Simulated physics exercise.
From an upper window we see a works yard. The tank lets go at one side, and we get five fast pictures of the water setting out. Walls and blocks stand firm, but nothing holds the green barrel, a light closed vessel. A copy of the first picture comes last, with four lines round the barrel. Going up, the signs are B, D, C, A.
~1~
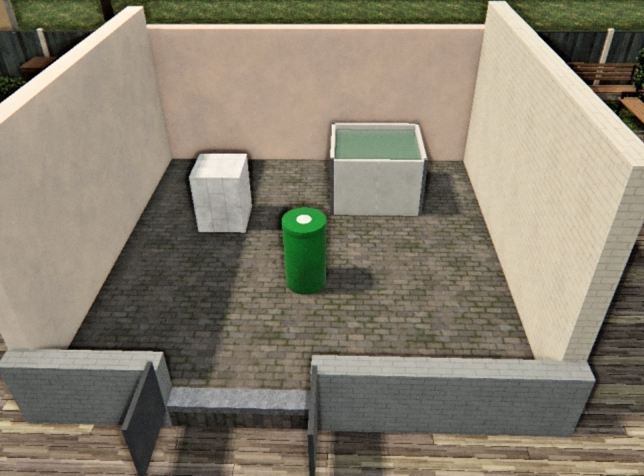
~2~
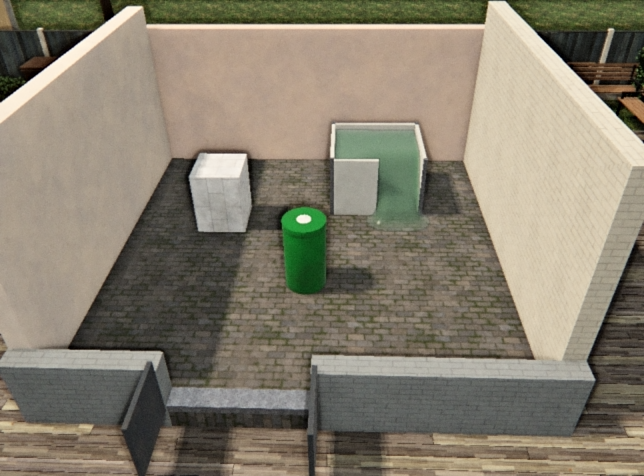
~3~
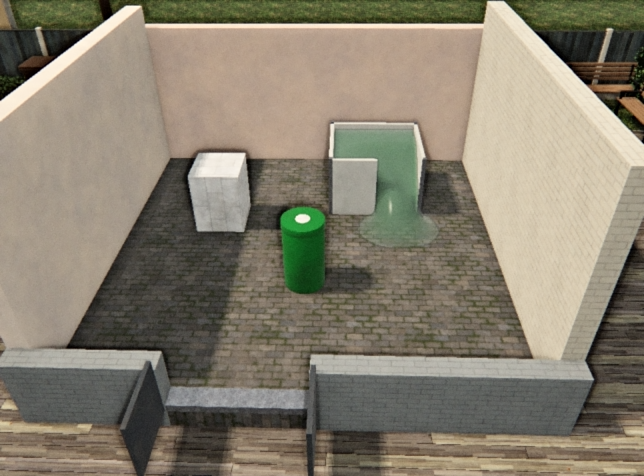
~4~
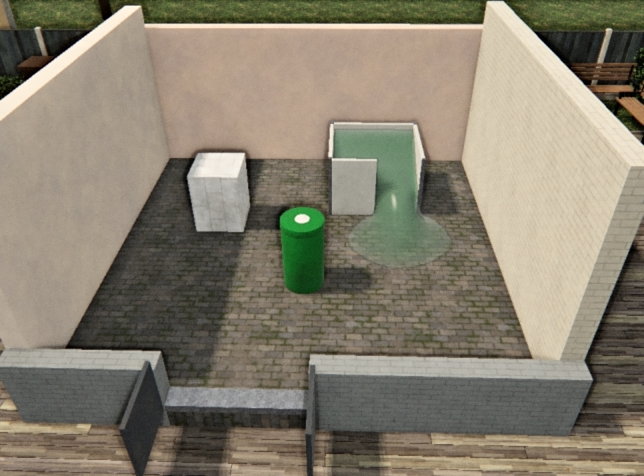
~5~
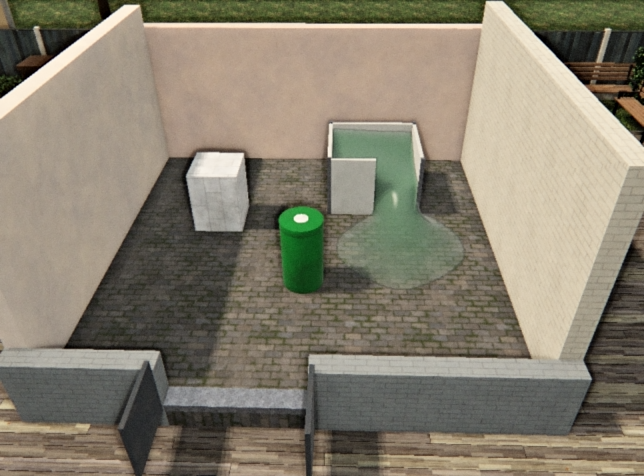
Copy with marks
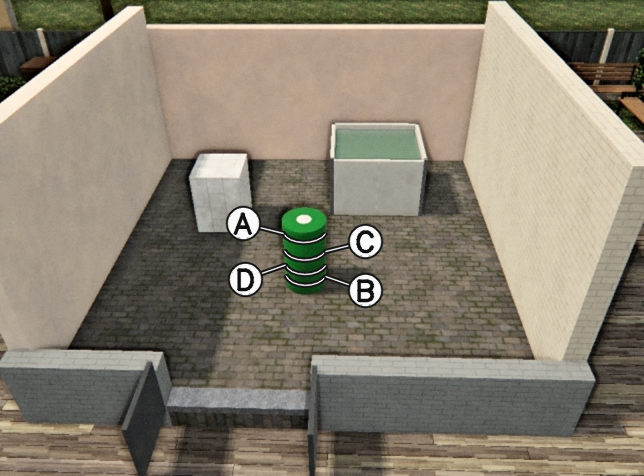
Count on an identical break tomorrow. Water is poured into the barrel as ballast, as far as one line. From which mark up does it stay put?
Line B.
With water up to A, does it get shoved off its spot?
No, not at all.
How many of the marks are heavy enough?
All of the four.
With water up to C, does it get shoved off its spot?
No.
On the marked copy, A at (303, 242); B at (305, 285); C at (304, 260); D at (304, 274); from the bottom up B, D, C, A.
With A, it does not move.
With B, it does not move.
With C, it does not move.
With D, it does not move.
